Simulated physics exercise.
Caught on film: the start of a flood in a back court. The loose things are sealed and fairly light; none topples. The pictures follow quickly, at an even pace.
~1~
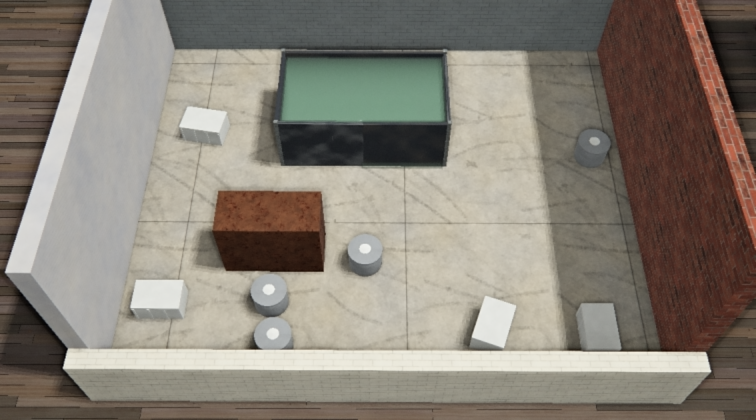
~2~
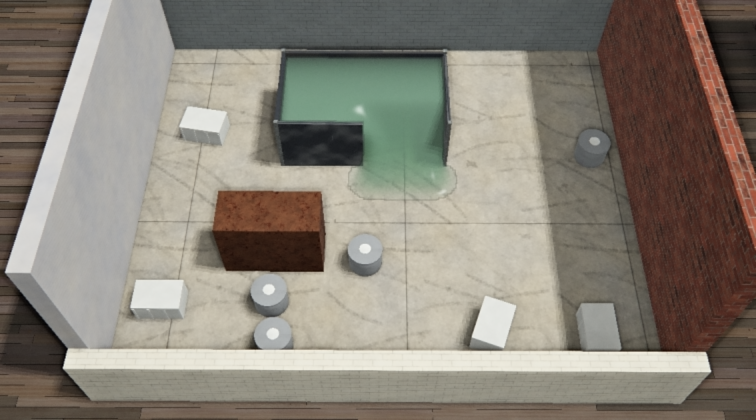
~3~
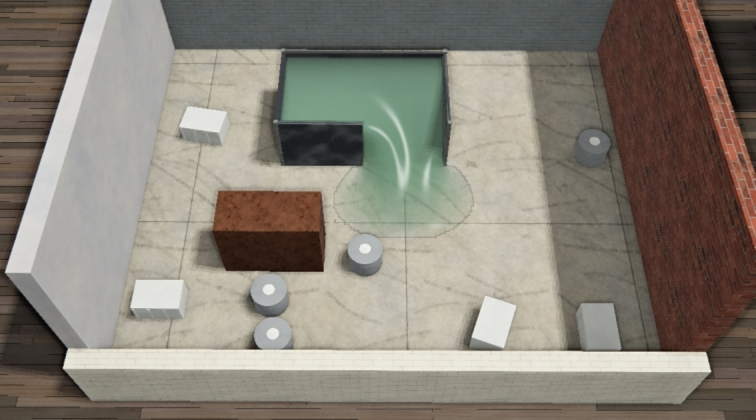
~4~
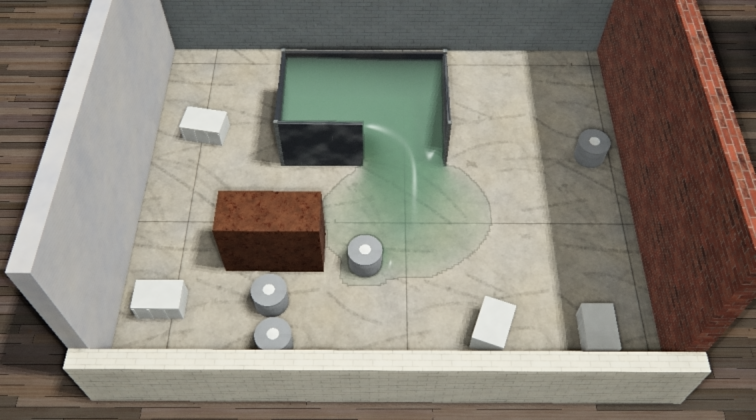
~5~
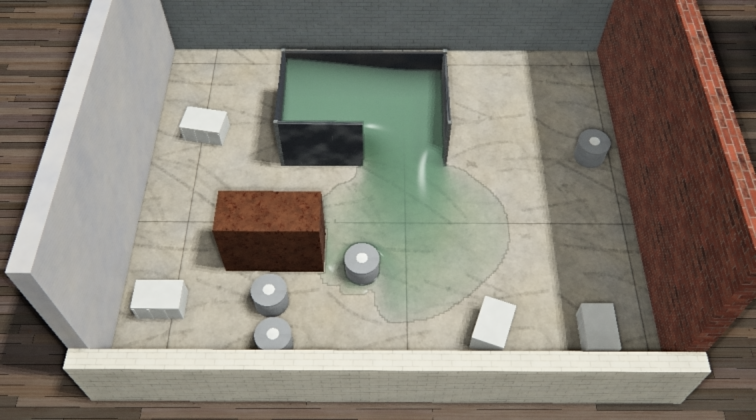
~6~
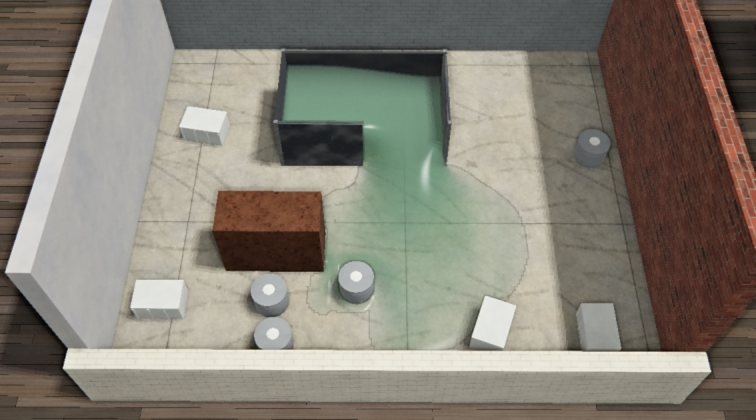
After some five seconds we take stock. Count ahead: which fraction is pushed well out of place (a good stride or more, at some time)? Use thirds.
It is two thirds or above.
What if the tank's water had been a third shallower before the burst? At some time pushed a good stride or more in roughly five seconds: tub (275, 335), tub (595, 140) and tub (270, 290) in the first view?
In that order: Swept aside, short of that, under that.
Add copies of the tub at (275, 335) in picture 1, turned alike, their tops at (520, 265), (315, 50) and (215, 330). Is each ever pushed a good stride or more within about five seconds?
In that order: Moved that far, less than that, moved that far.
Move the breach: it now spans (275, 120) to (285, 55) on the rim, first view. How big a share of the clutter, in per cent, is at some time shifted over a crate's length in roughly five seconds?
I make it 60 per cent.
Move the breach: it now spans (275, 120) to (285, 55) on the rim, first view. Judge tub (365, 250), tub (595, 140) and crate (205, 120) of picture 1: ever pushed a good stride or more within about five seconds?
As listed: Under that, short of that, shifted that much.
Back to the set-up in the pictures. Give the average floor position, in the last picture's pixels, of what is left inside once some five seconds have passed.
Roughly at (322, 170).
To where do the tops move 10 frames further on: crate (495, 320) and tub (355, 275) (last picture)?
At about (624, 329) and (262, 310).
A moment on, 1 of 8 are well off their spots; 0 afloat.
Next, 4 of 8 are well off their spots; 2 afloat.
Later, 4 of 8 are well off their spots; 3 afloat.
In the end, 6 of 8 are well off their spots, and 6 have been at some point; 4 afloat.
